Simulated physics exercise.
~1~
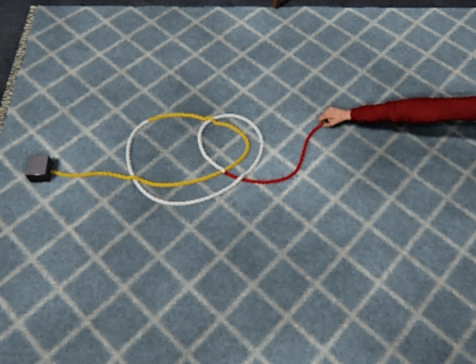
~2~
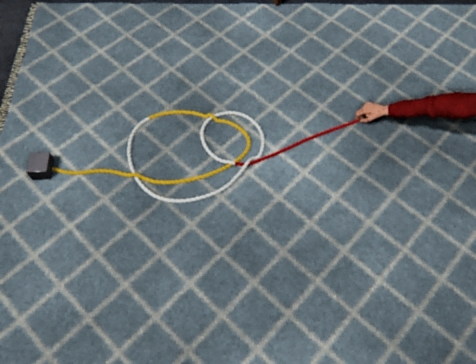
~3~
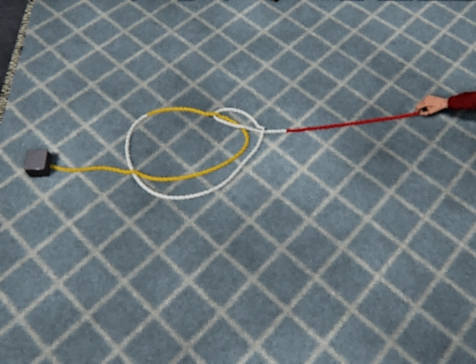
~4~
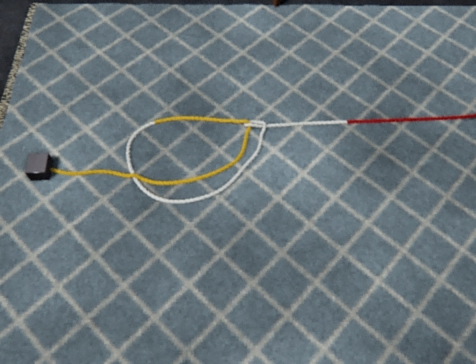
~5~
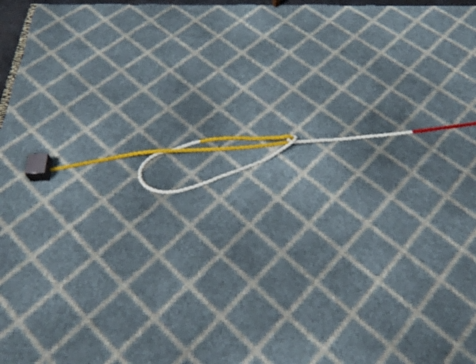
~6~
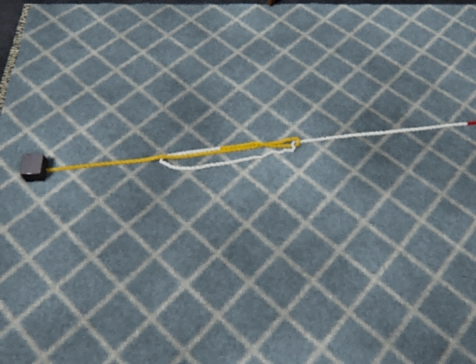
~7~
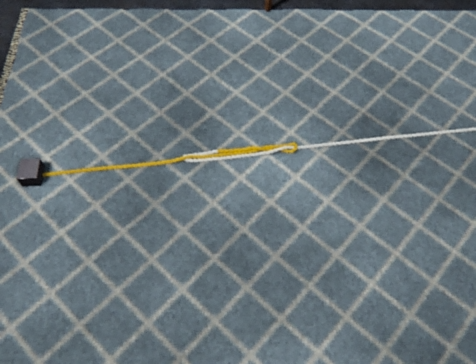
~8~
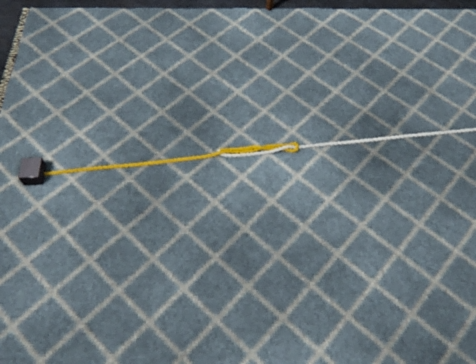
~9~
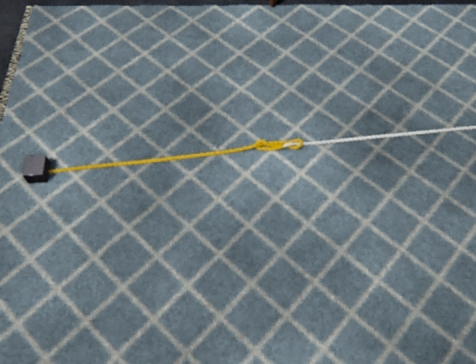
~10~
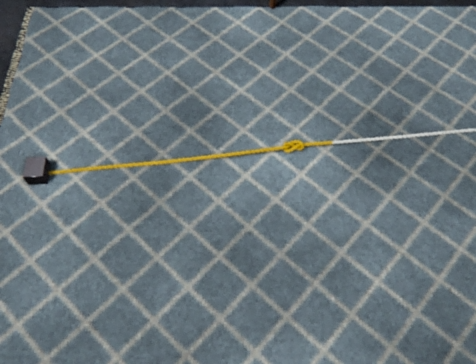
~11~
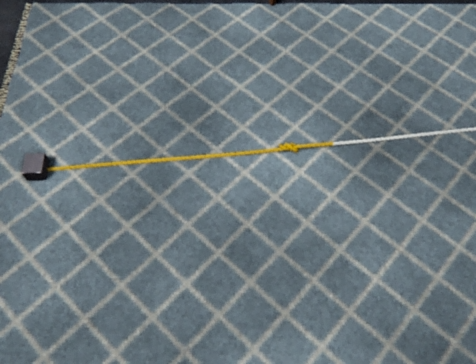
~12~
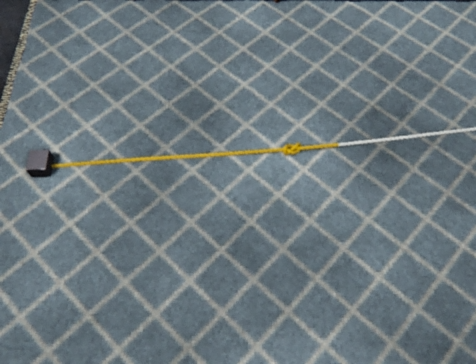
A looped yellow, white and red rope, fixed to a small dark block at left on a patterned rug, is pulled rightward by a red-sleeved arm that leaves view; the loops shrink and tighten into a small yellow knot midway along the taut line.
